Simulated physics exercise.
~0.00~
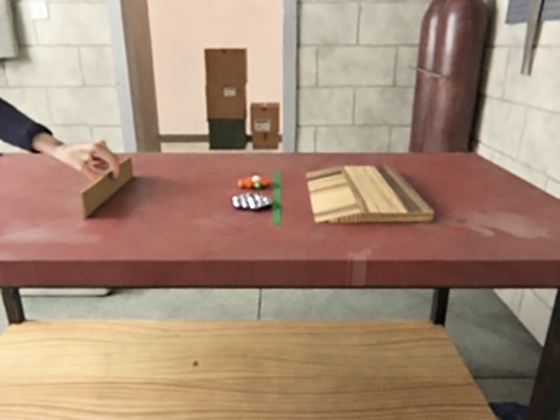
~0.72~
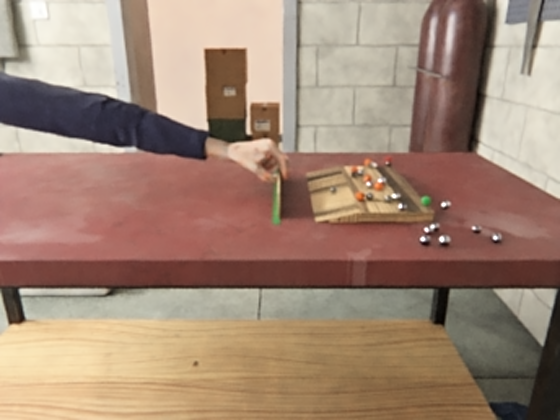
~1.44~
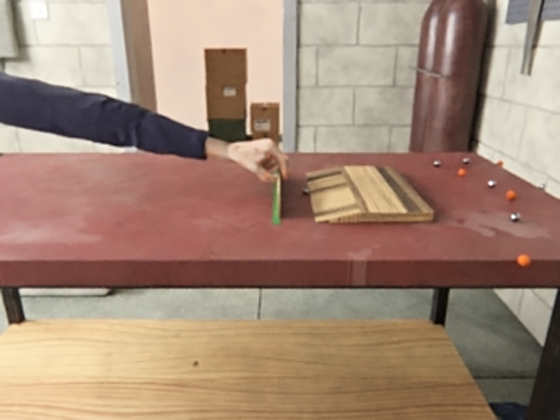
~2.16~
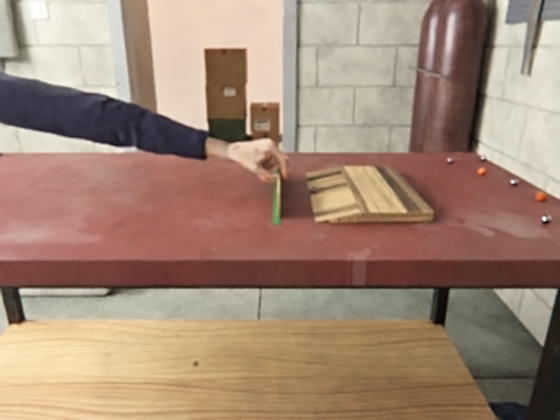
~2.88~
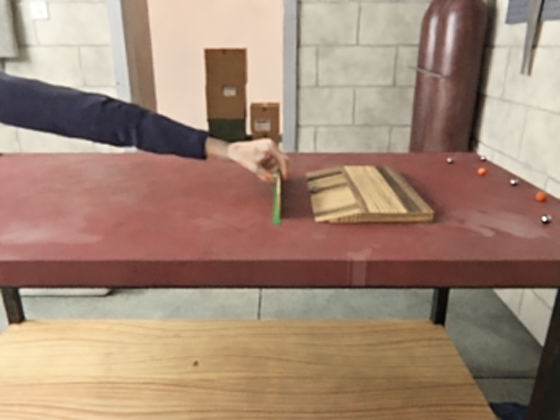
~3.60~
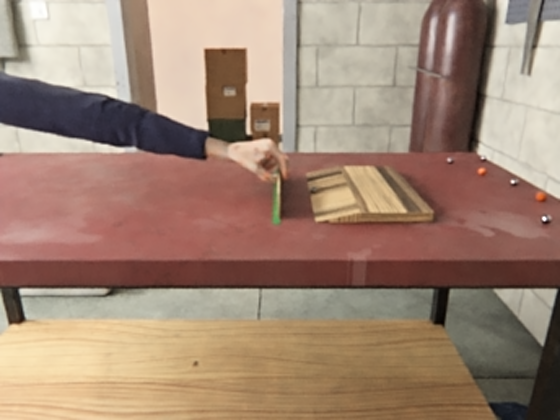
A hand in a dark sleeve holds a piece of card upright at the left of a red table, with two small groups of loose pieces, one orange and one striped black and white, lying by a line of green tape before a short wooden ramp. The hand sweeps the card right and stops at the tape. Orange and silvery balls scatter up over the ramp, some already past it, along with a green one. They roll on to the right, leaving the ramp bare. At the end, a few orange and silvery balls rest near the table's right edge while the hand stays still.
